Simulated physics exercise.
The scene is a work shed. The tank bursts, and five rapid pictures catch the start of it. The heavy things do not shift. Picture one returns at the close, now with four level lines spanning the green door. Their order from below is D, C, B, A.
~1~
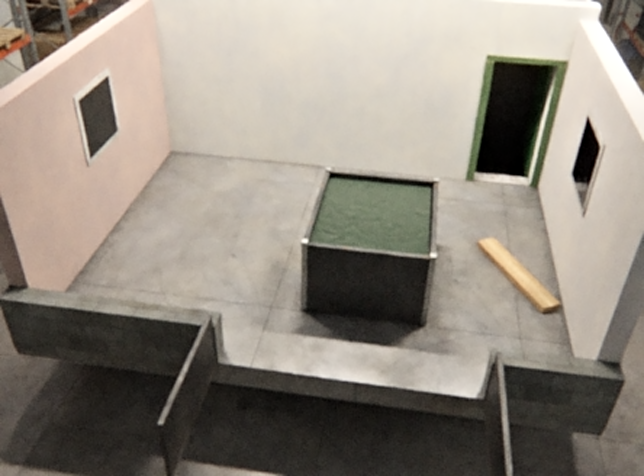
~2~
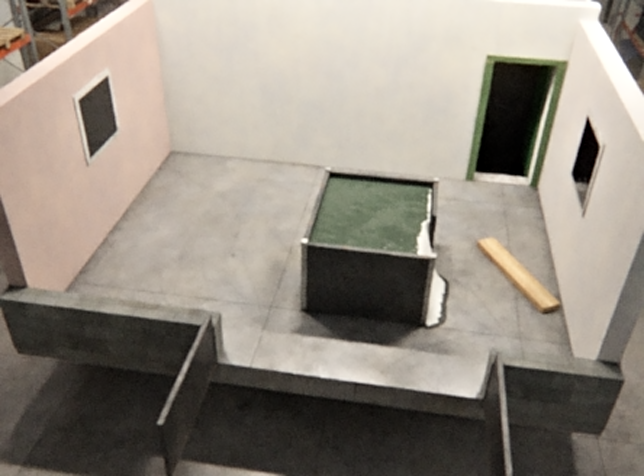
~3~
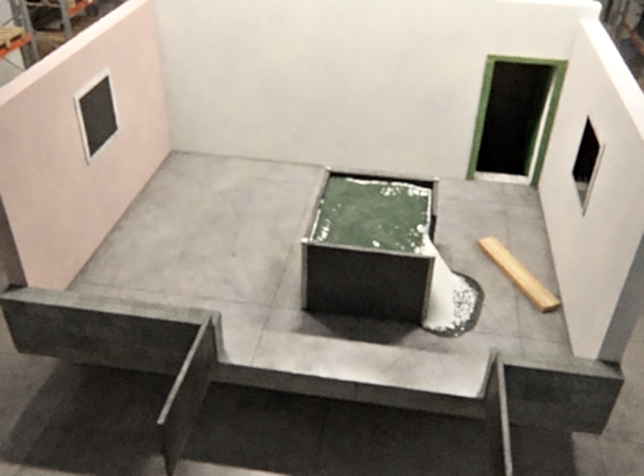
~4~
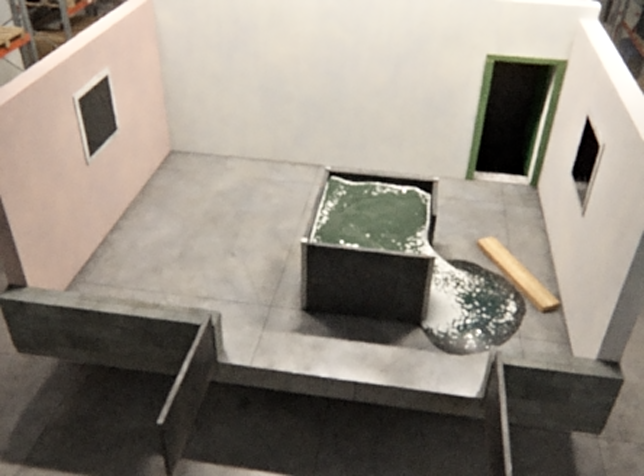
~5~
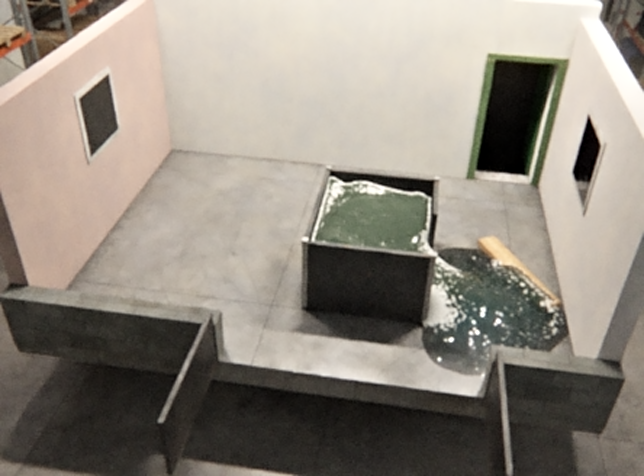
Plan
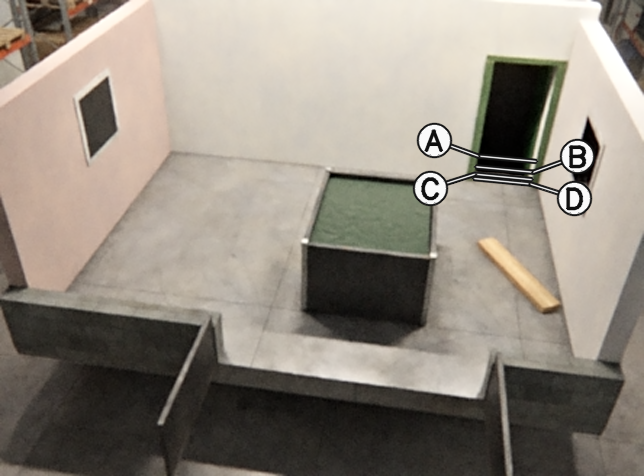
Green water pours from the right side of a dark tank in a work shed and spreads across the grey floor in a widening, foam-flecked pool that reaches the wooden plank, while the level in the tank drops slightly.
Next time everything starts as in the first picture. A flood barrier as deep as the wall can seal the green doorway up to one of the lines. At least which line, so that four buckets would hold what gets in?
I would pick mark B.
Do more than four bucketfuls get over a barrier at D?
Yes.
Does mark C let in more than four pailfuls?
Yes, it does.
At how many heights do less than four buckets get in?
Two.
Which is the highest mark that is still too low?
It is C.
On the marked copy, A at (506, 158); B at (504, 169); C at (503, 176); D at (502, 181); from the bottom up D, C, B, A.
For mark A, nothing gets over.
For mark B, a splash gets over, under a bucket.
For mark C, about 14 bucketfuls get in.
For mark D, dozens of bucketfuls pour in.
